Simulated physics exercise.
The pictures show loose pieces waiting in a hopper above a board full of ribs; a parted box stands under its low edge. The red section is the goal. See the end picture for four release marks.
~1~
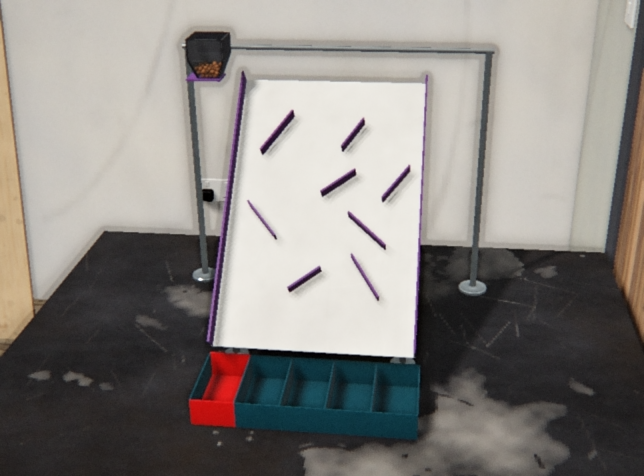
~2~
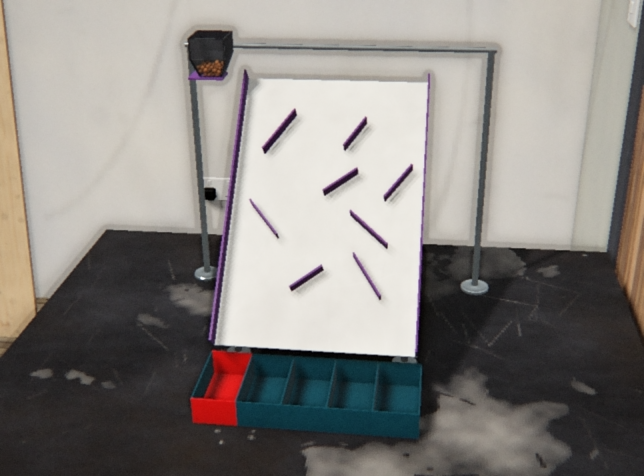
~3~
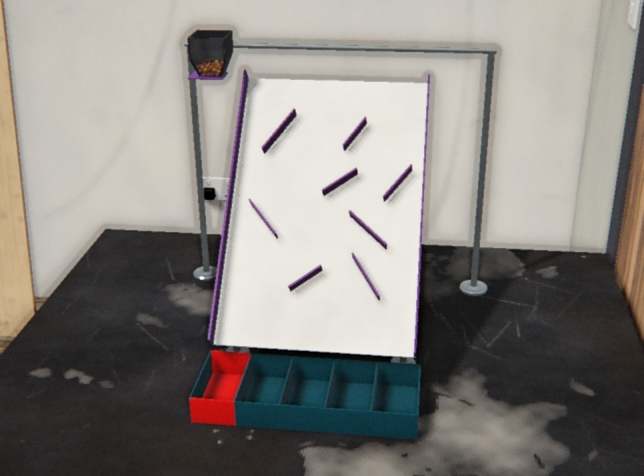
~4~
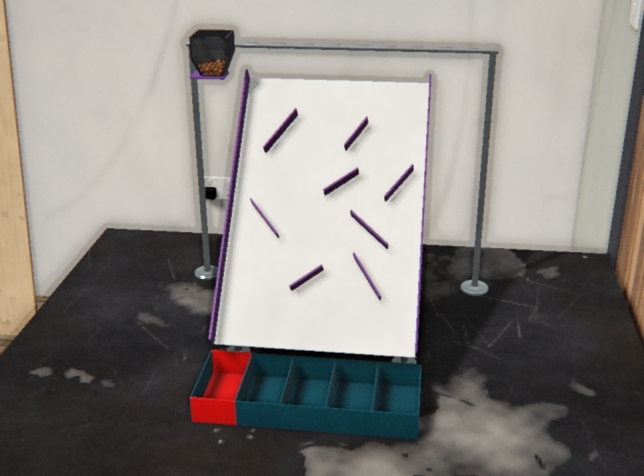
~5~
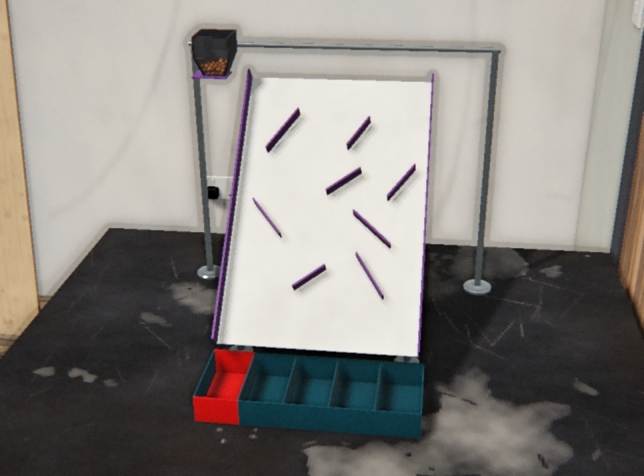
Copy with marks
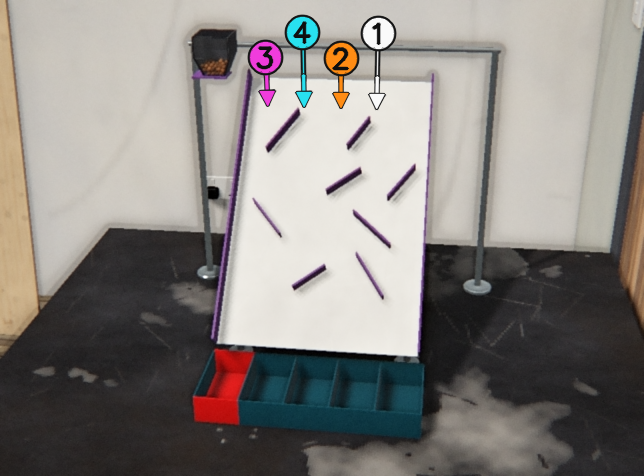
On a dark, scuffed tabletop against a pale wall, seen from the front and slightly above, a white board leans back within a grey metal frame. Small orange-brown pieces sit in a black hopper at the upper left, dark purple ribs slant across the board, and a teal box with a red leftmost section lies below. Nothing in the setup moves, while the view shifts very slightly.
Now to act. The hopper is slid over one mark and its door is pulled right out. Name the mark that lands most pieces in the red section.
Take 3.
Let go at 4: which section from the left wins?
It is the first one.
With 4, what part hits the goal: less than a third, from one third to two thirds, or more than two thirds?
More than two thirds.
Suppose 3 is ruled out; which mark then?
It is 4.
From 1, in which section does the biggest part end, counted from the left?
The fifth from the left.
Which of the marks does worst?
It is 1.
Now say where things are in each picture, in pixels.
Hopper (208, 71), cereal balls, door shut, in the first frame.
Ribs (262, 148) to (295, 108), (344, 145) to (366, 116), (323, 190) to (358, 167), in the second frame.
Ribs (384, 196) to (412, 164), (249, 199) to (276, 234), (349, 210) to (386, 244), in the third frame.
Ribs (289, 287) to (322, 265), (353, 252) to (380, 296), in the fourth frame.
Red section (216, 409), number 1 of 5 from the left, in the fifth frame.
On the marked copy, mark 1 meets the board at (376, 103); mark 2 meets the board at (341, 102); mark 3 meets the board at (267, 100); mark 4 meets the board at (304, 101).
For mark 1, about a tenth in the red section, the larger part in other sections, just a few outside the box.
For mark 2, roughly a third in the red section, roughly half in other sections, about a tenth outside the box.
For mark 3, almost all in the red section, about a tenth outside the box.
For mark 4, the larger part in the red section, roughly a quarter in other sections.
